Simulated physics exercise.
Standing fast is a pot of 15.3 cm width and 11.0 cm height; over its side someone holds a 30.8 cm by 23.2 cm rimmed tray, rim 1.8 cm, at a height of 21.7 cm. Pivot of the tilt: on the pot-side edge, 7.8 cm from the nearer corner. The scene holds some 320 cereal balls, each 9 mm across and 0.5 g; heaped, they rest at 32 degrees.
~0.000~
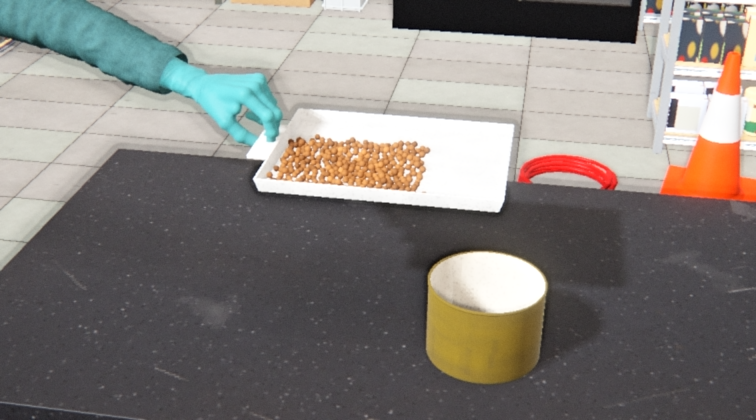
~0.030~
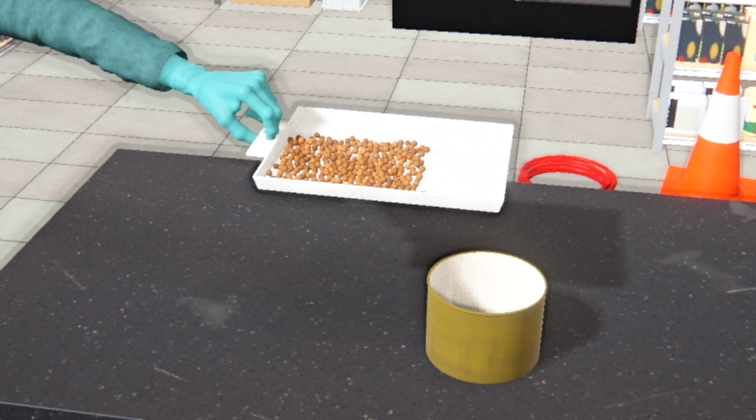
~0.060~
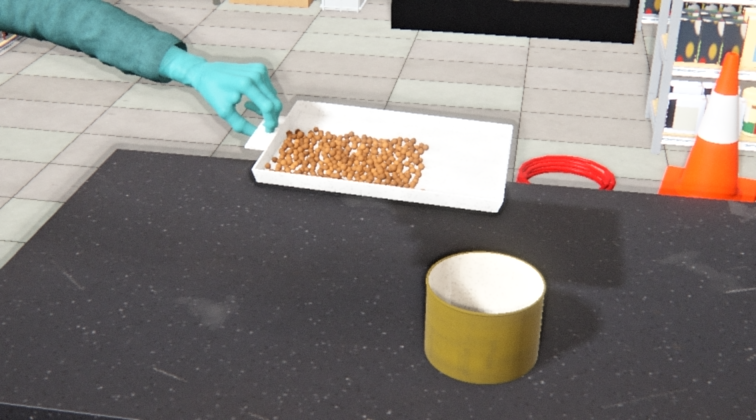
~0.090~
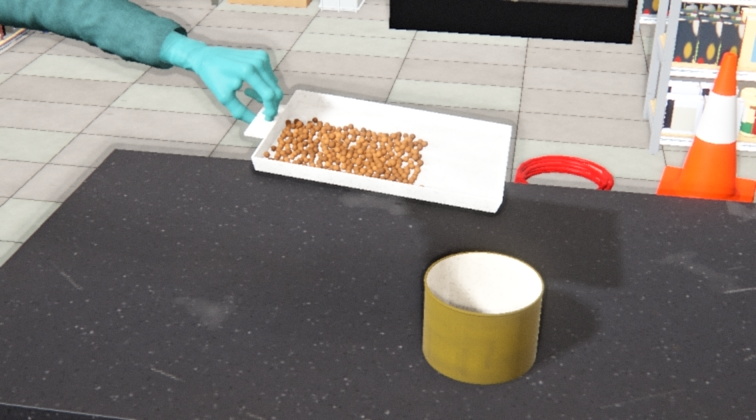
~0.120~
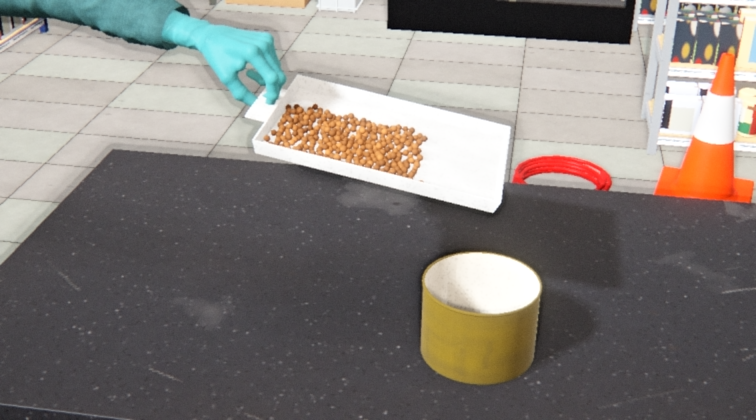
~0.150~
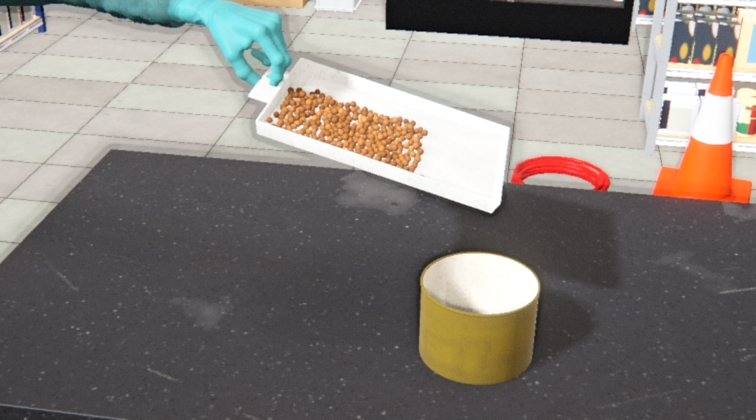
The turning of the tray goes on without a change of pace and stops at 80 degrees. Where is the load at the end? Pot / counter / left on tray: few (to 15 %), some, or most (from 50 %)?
Pot = few, counter = most, left on the tray = few.
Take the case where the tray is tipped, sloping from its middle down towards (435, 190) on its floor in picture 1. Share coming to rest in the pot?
Estimate: Some 70 per cent.
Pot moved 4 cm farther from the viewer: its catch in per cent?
My estimate: Some 5 per cent.
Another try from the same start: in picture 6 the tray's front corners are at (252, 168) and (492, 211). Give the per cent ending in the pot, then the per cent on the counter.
That works out as pot 70 and counter 20.
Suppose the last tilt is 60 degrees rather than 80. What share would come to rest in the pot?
I'd put it at close to 5 per cent.
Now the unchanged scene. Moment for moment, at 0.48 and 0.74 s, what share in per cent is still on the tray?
100 then 10.
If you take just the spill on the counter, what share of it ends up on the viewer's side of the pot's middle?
Estimate: Close to 10 per cent of the pieces.
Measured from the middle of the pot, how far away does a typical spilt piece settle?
I'd say close to 22 centimetres.
After 0.35 s, tilt 50 degrees; the tray holds 100 %, the pot 0 %.
After 0.48 s, tilt 72 degrees; the tray holds 100 %, the pot 0 %.
After 0.74 s, tilt 80 degrees; the tray holds 10 %, the pot 0 %.
At rest (1.6 s), pot 5 %, counter 90 %, tray 5 %.
